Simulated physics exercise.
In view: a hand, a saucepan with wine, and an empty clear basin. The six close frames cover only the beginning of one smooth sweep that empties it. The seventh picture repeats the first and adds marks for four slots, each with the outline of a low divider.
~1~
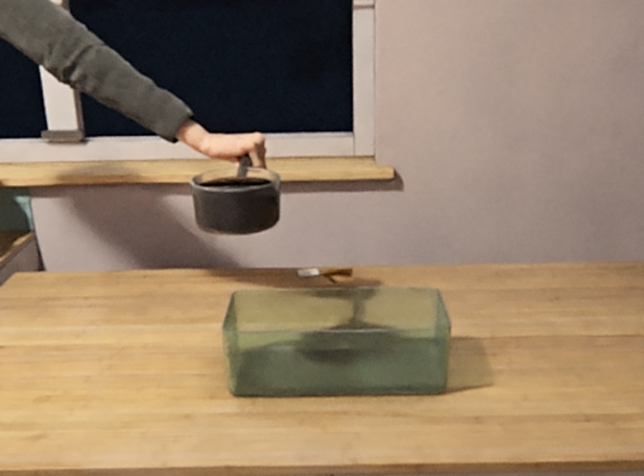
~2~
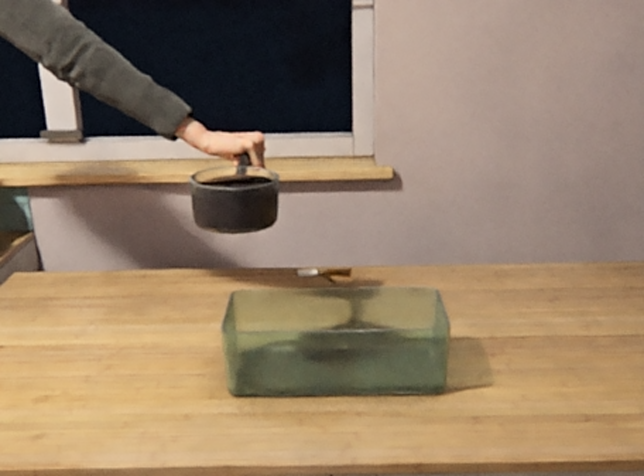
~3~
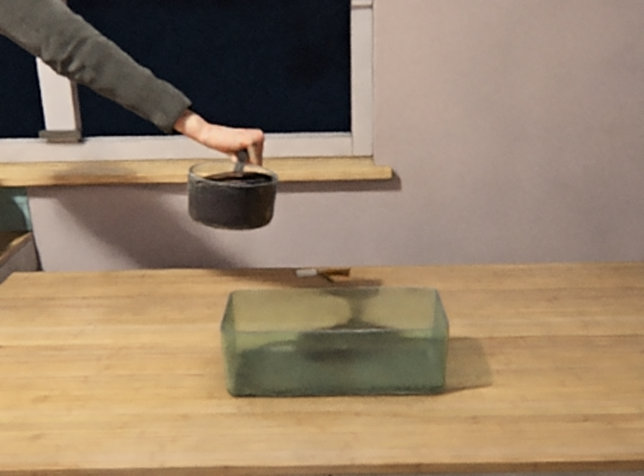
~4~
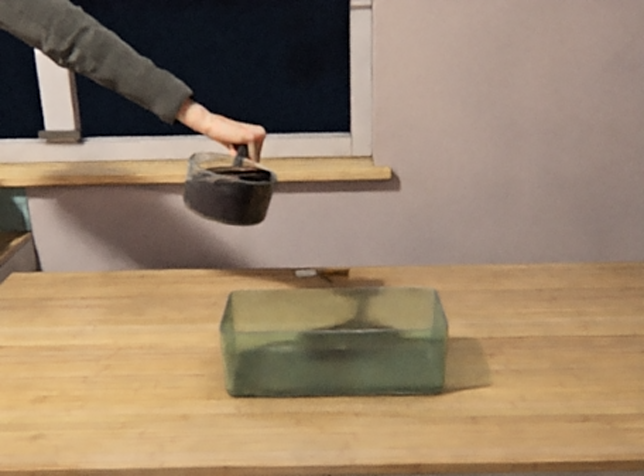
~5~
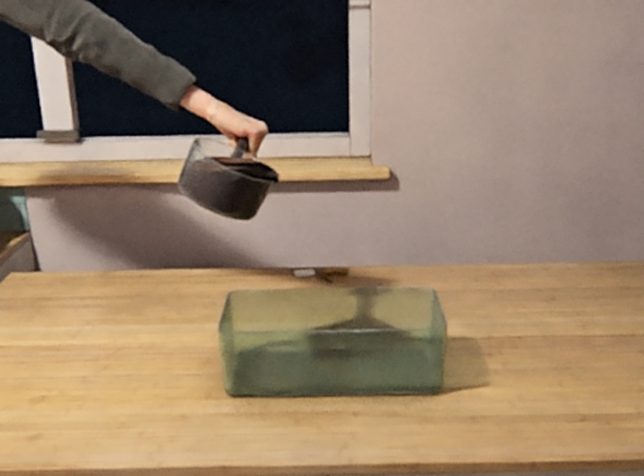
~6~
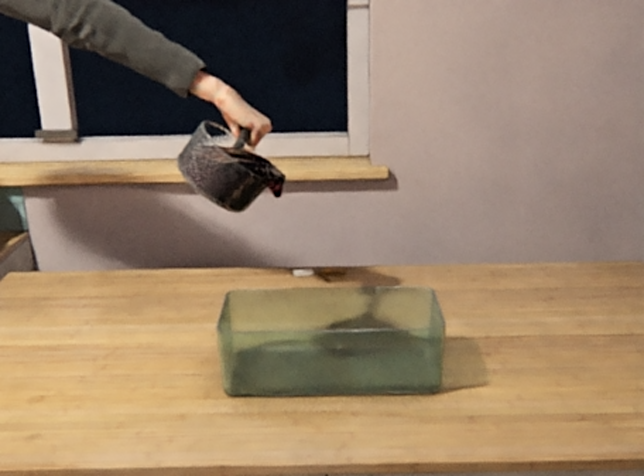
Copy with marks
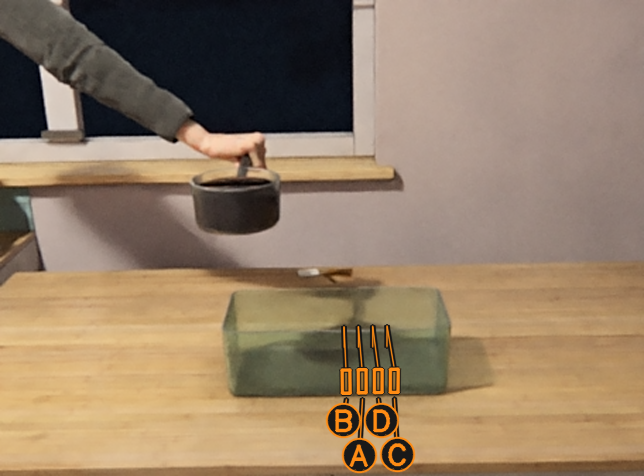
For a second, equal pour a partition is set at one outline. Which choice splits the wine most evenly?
Place D.
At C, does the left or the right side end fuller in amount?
The left one.
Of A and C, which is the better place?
A.
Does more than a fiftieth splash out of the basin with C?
Yes, it does.
In orange, A at (362, 398); B at (346, 399); C at (394, 398); D at (378, 398).
With A, about 32 % ends left of the wall and 57 % right of it; 11 % is lost outside.
With B, about 20 % ends left of the wall and 70 % right of it; 10 % is lost outside.
With C, about 73 % ends left of the wall and 17 % right of it; 11 % is lost outside.
With D, about 48 % ends left of the wall and 40 % right of it; 12 % is lost outside.
